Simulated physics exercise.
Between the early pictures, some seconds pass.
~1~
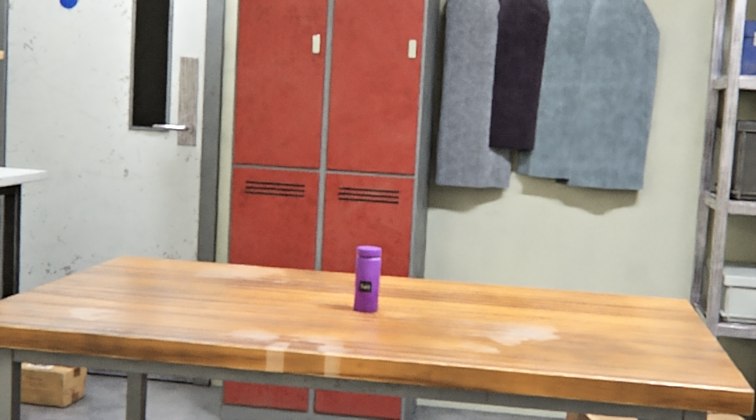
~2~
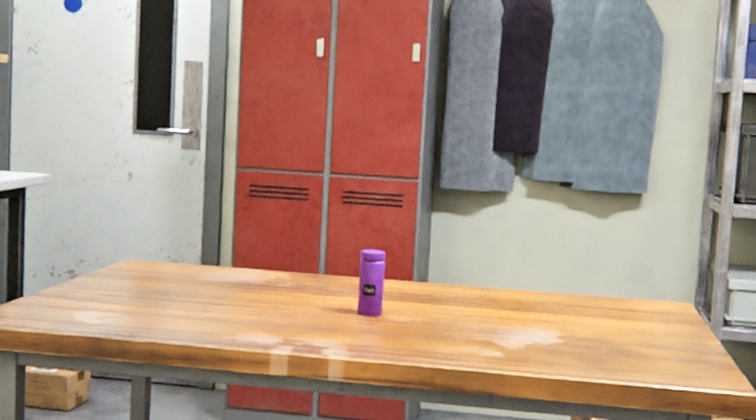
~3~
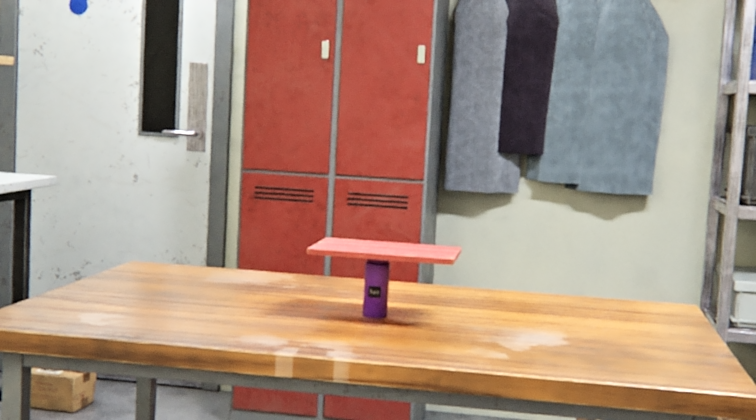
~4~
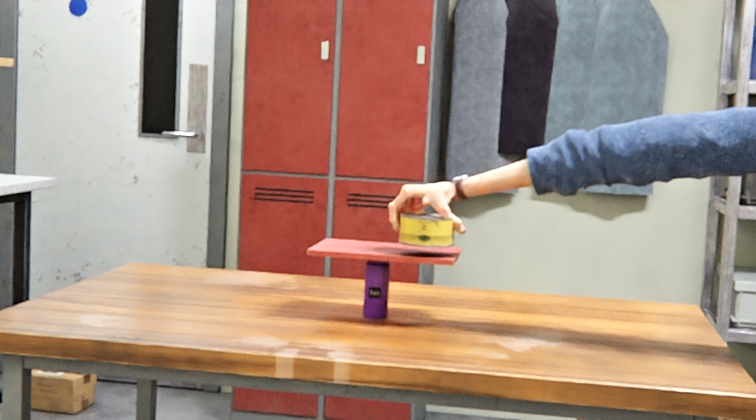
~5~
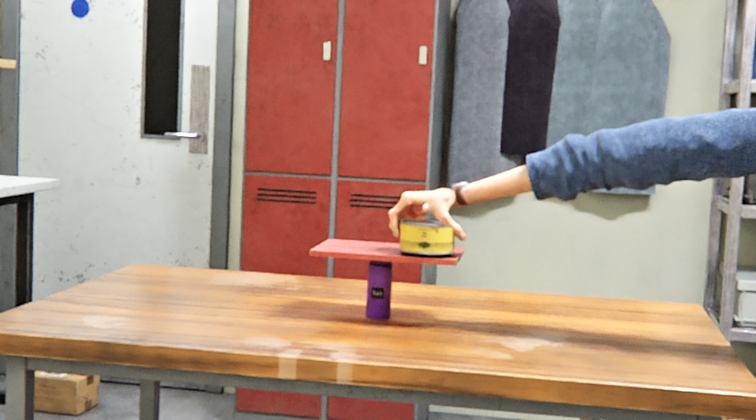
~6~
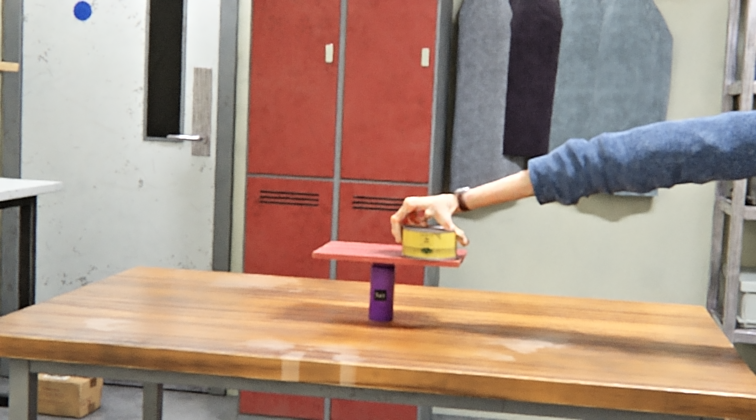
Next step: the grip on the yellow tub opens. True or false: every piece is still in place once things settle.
False.
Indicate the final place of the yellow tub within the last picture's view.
At about (470, 305).
Then, 0.40 s on from there, yellow tub now fallen; red board turned 56° from how it was put.
Then, 0.60 s on from there, red board now fallen; purple shaker turned 30° from how it was put.
Then, 0.90 s on from there, purple shaker now fallen.
In the end, fallen, yellow tub, purple shaker and red board. At the end, from the last picture's camera, yellow tub near (470, 305). The stack gives way.
